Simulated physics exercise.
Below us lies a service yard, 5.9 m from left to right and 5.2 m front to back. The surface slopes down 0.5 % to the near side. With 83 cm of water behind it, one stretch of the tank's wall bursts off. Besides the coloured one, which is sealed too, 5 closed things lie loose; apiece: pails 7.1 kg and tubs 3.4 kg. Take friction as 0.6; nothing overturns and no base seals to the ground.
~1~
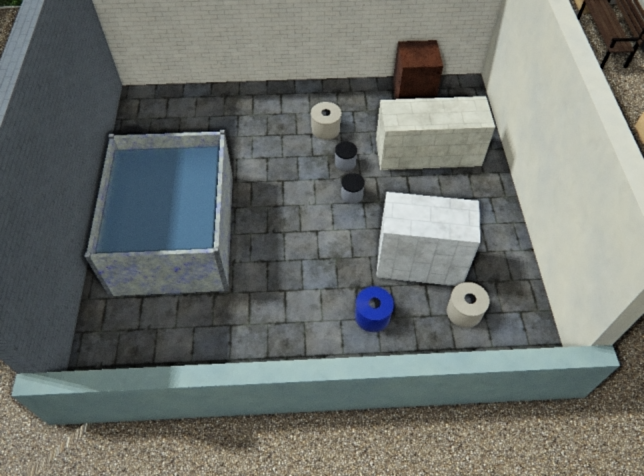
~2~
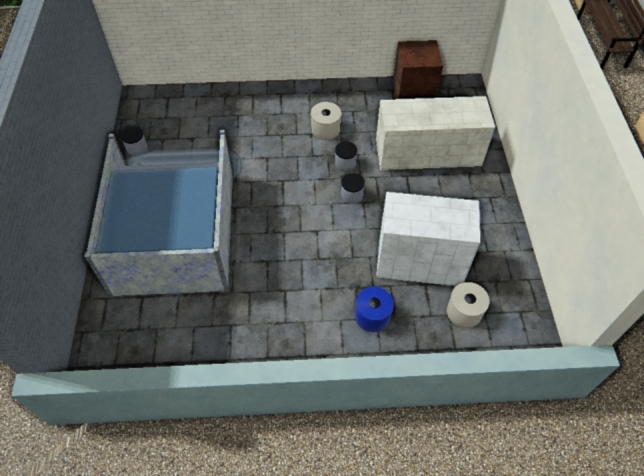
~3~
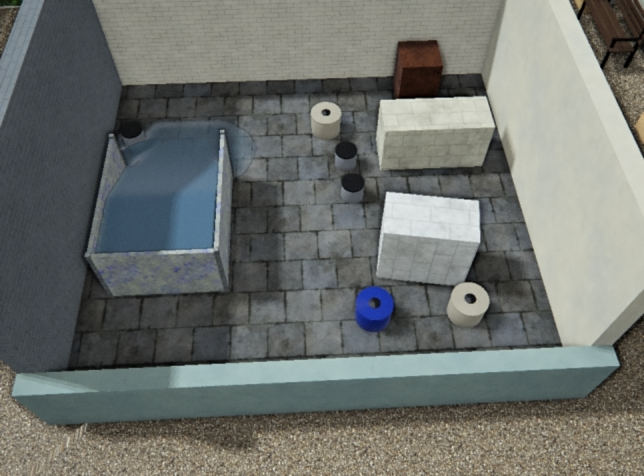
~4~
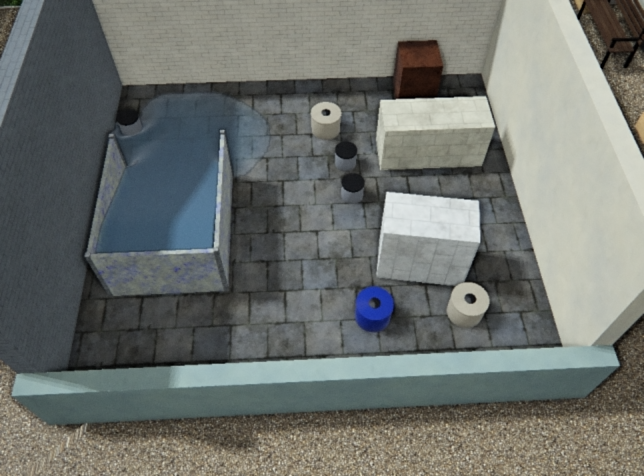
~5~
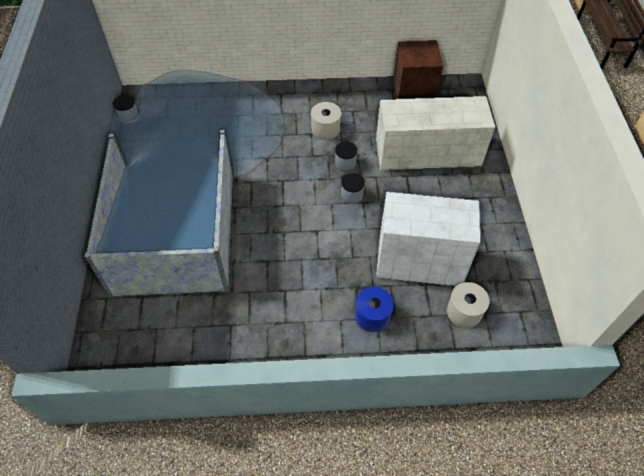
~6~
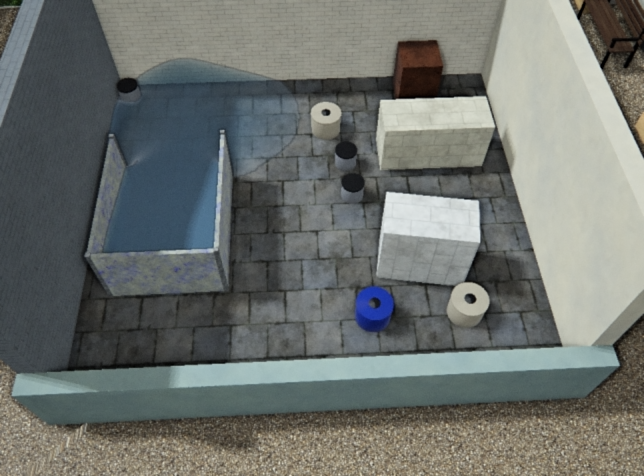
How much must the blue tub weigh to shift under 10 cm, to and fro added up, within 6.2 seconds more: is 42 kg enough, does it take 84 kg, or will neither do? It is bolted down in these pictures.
I expect that the lower weight is enough.
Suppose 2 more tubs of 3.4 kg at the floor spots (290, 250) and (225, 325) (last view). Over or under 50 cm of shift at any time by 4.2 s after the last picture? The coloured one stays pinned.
In turn: Under, less.
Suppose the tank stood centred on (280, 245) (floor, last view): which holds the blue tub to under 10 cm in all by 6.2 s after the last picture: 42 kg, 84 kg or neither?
In that case the lower weight is enough.
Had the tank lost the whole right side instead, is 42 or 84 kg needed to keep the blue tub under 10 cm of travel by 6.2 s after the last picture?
In that case only the higher weight holds it.
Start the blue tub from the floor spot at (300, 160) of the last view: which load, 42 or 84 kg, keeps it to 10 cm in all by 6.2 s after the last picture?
The smaller is enough.
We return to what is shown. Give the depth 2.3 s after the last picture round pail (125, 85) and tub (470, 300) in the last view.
About 21 and 0 cm.
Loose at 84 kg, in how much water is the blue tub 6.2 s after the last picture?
About 7 cm.
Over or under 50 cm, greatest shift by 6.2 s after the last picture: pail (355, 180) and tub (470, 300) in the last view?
In turn: Past it, under.
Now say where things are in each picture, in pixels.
In the first picture, the blue tub at (375, 303), on the bottom; 2.4 m2 under water; 0 of 6 have shifted.
In the second picture, the blue tub at (375, 303), on the bottom; water covers 3.3 m2; 0 of 6 have shifted.
In the third picture, the blue tub at (375, 303) rests on the ground; 4.4 m2 under water; 1 of 6 have shifted.
In the fourth picture, the blue tub at (375, 303) rests on the ground; water covers 5.8 m2; 1 of 6 have shifted.
In the fifth picture, the blue tub at (375, 303) rests on the ground; water covers 7.0 m2; 1 of 6 have shifted.
In the sixth picture, the blue tub at (375, 303), on the bottom; 7.7 m2 under water; 1 of 6 have shifted.
Then, 0.6 s after the last picture the blue tub would be 0 cm from its start with 42 kg and 0 cm from its start with 84 kg; 0 cm of water round it then.
Then, 2.3 s after the last picture the blue tub would be 0 cm from its start with 42 kg and 0 cm from its start with 84 kg; 0 cm of water round it then.
Then, 4.2 s after the last picture the blue tub would be 0 cm from its start with 42 kg and 0 cm from its start with 84 kg; 4 cm of water round it then.
Then, 6.2 s after the last picture the blue tub would be 0 cm from its start with 42 kg and 0 cm from its start with 84 kg; 7 cm of water round it then.
